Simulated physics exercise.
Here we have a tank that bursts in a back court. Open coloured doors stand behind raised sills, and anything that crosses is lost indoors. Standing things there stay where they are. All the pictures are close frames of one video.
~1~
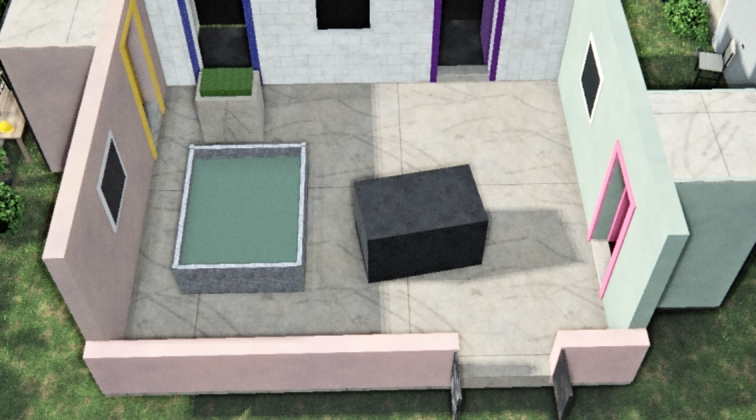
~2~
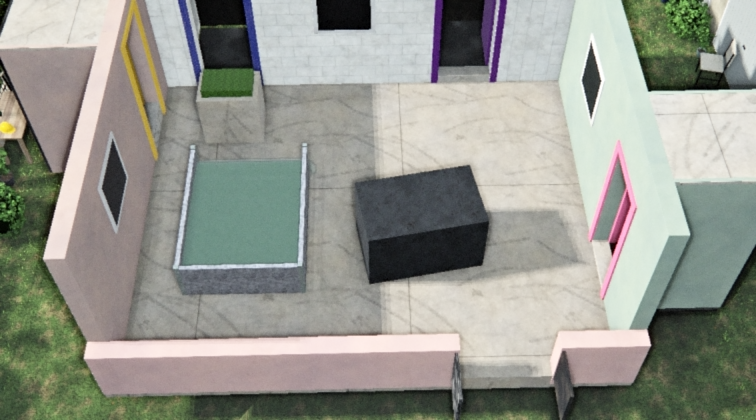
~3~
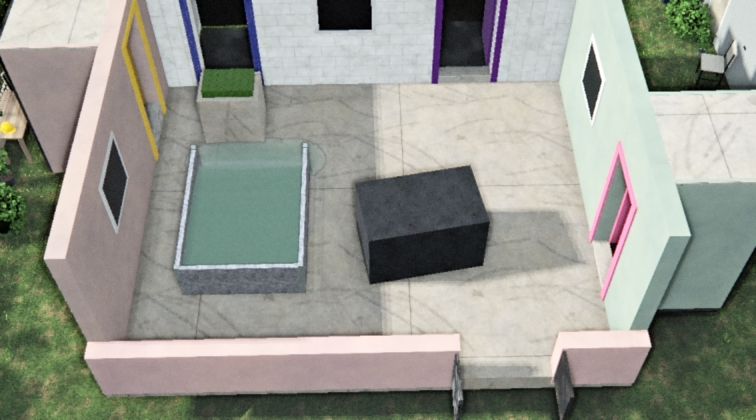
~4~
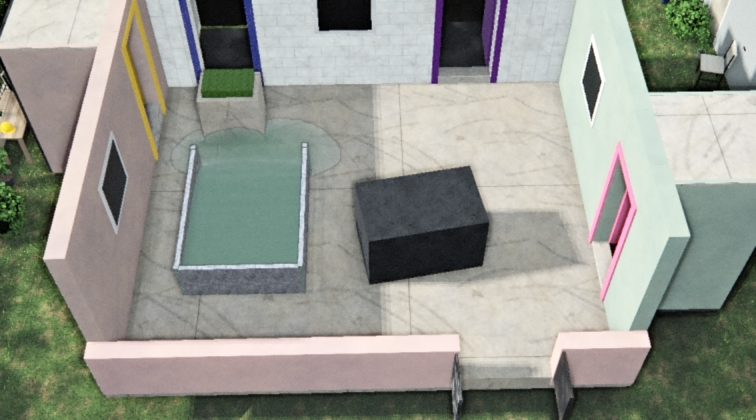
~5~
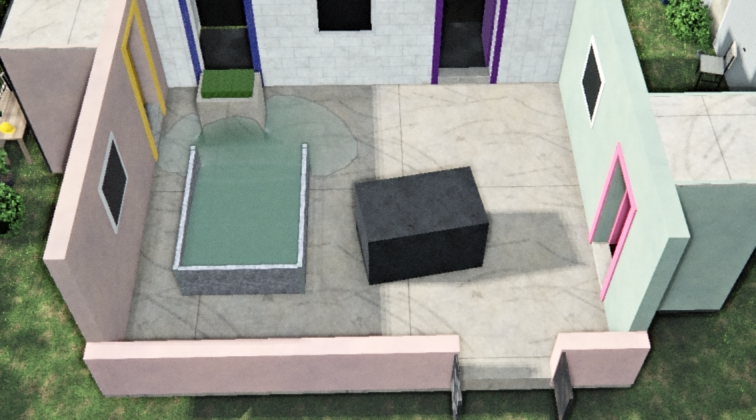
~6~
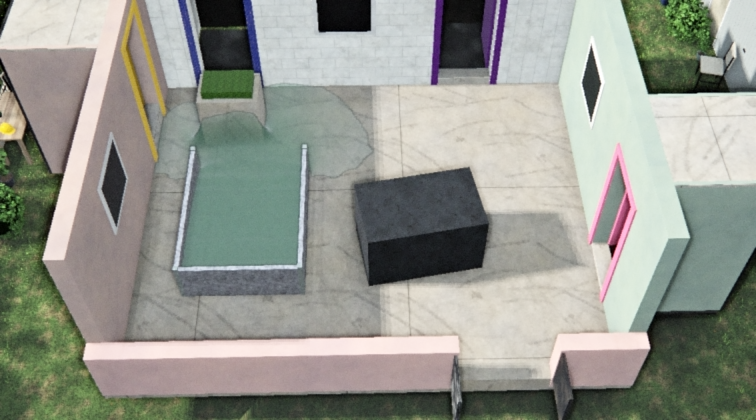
In this clip, a rectangular tank of greenish water stands beside a dark block in a walled court; its far side opens, and water pours out, spreading across the paving around the grass-topped planter and toward the back wall.
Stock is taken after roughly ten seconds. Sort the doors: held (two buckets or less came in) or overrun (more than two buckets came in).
Sorted: Pink door held, purple door held, blue door overrun, yellow door held.
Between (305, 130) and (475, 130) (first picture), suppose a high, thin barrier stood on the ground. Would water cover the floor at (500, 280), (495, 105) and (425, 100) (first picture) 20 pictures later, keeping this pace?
Taking the three spots in turn, they are unwetted, inundated and inundated.
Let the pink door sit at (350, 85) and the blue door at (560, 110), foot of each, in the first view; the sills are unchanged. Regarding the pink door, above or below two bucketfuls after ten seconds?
Pink door: Goes past it.
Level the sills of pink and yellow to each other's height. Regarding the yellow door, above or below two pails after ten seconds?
My call is that yellow breaks the threshold.
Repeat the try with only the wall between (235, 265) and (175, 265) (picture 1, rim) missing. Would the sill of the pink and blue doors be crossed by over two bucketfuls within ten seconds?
Note - pink door: Past the mark, blue door: Past the mark.
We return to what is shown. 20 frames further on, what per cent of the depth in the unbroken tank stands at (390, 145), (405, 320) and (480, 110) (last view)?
First spot 4 %, second 0 %, third 12 %.
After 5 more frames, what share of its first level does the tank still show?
It comes to some 56 percent.
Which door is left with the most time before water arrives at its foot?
It's the pink door.
A moment on, water covers 20 % of the floor; the pink door not reached, the purple door not reached, the blue door wet at the sill, nothing in, the yellow door wet at the sill, nothing in.
Next, water covers 35 % of the floor; the pink door not reached, the purple door wet at the sill, nothing in, the blue door under two buckets in, the yellow door wet at the sill, nothing in.
Then, water covers 50 % of the floor; the pink door not reached, the purple door wet at the sill, nothing in, the blue door over two buckets in, the yellow door wet at the sill, nothing in.
Later, water covers 85 % of the floor; the pink door wet at the sill, nothing in, the purple door wet at the sill, nothing in, the blue door far over two buckets in, the yellow door wet at the sill, nothing in.
In the end, water covers 90 % of the floor; the pink door under two buckets in, the purple door wet at the sill, nothing in, the blue door far over two buckets in, the yellow door wet at the sill, nothing in.
